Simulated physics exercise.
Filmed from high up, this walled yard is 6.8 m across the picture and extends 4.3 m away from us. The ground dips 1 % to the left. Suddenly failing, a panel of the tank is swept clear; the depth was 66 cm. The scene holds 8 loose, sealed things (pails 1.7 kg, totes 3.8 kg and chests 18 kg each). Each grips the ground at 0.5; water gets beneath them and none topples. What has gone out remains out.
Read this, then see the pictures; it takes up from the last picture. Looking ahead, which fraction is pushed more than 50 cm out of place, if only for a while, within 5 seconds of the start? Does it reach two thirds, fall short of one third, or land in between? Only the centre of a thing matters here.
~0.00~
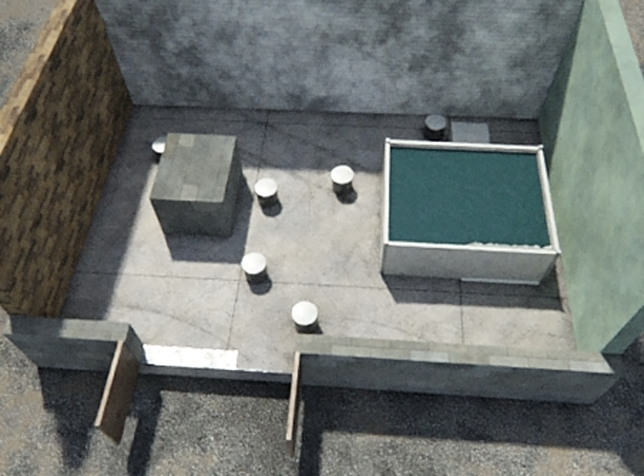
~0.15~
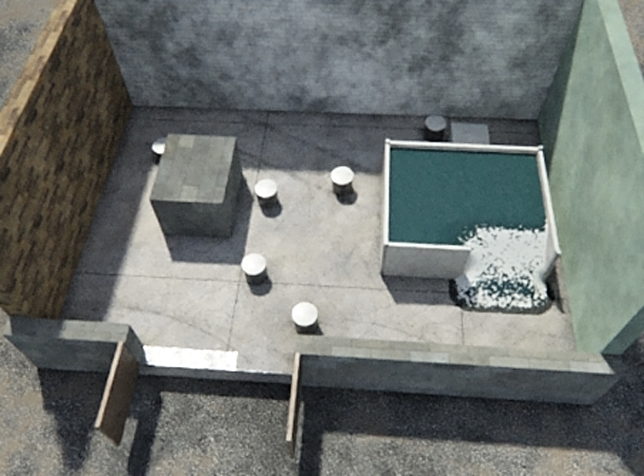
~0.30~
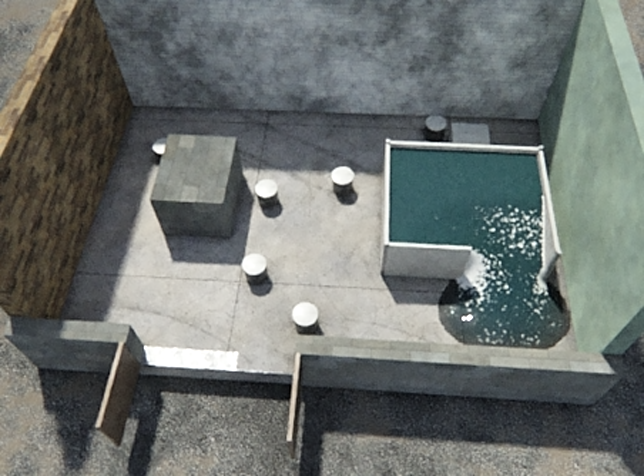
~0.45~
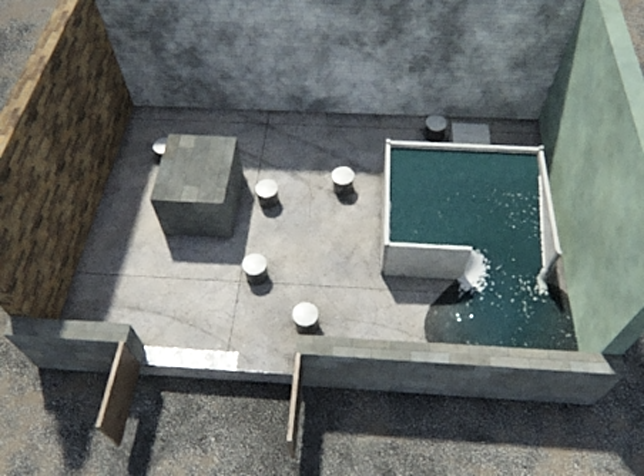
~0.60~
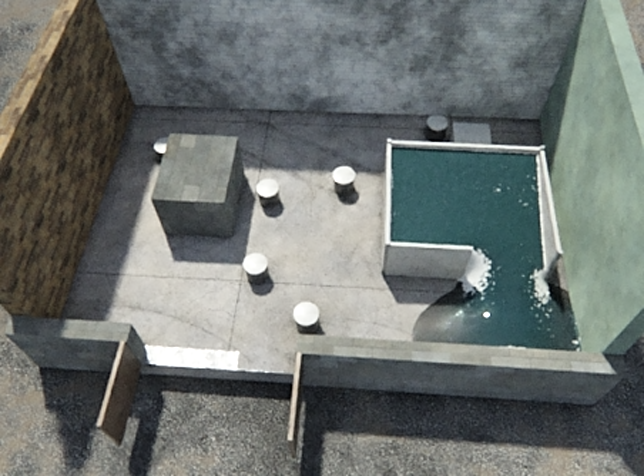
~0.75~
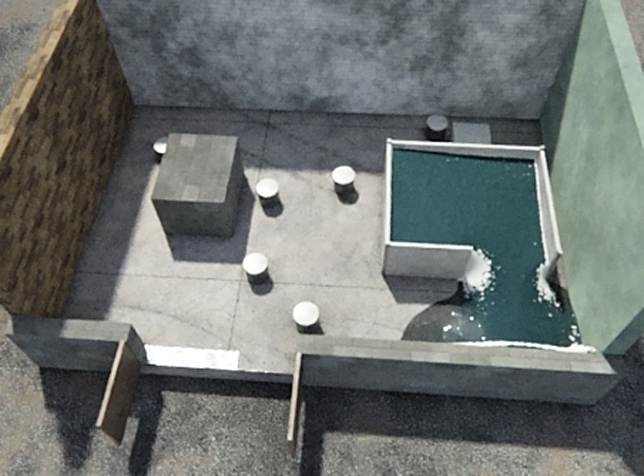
Central band.
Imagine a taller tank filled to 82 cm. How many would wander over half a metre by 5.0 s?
In that case the number is 5.
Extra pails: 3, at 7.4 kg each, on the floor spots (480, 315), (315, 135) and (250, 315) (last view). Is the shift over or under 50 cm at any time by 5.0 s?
So it's gets above, then stays below, then gets above.
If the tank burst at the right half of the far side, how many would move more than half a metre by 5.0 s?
So the tally would be 7.
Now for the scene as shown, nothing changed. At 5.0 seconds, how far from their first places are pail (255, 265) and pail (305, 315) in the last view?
The first is off by 250 cm, the second by 400 cm.
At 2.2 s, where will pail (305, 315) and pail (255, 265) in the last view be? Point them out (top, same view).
Around (201, 274) and (230, 249).
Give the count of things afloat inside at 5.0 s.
At that time, 3.
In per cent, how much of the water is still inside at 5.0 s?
98 %.
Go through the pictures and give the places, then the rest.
A pail at (305, 313), on the bottom; a pail at (266, 187) rests on the ground; 3.5 m2 under water; 0 of 8 have shifted, in the first frame.
A pail at (305, 314), on the bottom; a pail at (266, 188) rests on the ground; 4.1 m2 under water; 0 of 8 have shifted, in the second frame.
A pail at (306, 314) rests on the ground; a pail at (267, 188) rests on the ground; 5.0 m2 under water; 0 of 8 have shifted, in the third frame.
A pail at (306, 314), on the bottom; a pail at (267, 188) rests on the ground; 5.7 m2 under water; 0 of 8 have shifted, in the fourth frame.
A pail at (307, 313), on the bottom; a pail at (268, 188), on the bottom; water covers 5.8 m2; 0 of 8 have shifted, in the fifth frame.
A pail at (306, 313) rests on the ground; a pail at (268, 187) rests on the ground; 5.9 m2 under water; 0 of 8 have shifted, in the sixth frame.
After 1.1 s 0 of 8 are over 50 cm from their spots; 0 afloat.
After 2.2 s 1 of 8 are over 50 cm from their spots; 0 afloat.
After 3.5 s 3 of 8 are over 50 cm from their spots; 3 afloat.
After 5.0 s 4 of 8 are over 50 cm from their spots, and 4 have been at some point; 3 afloat.
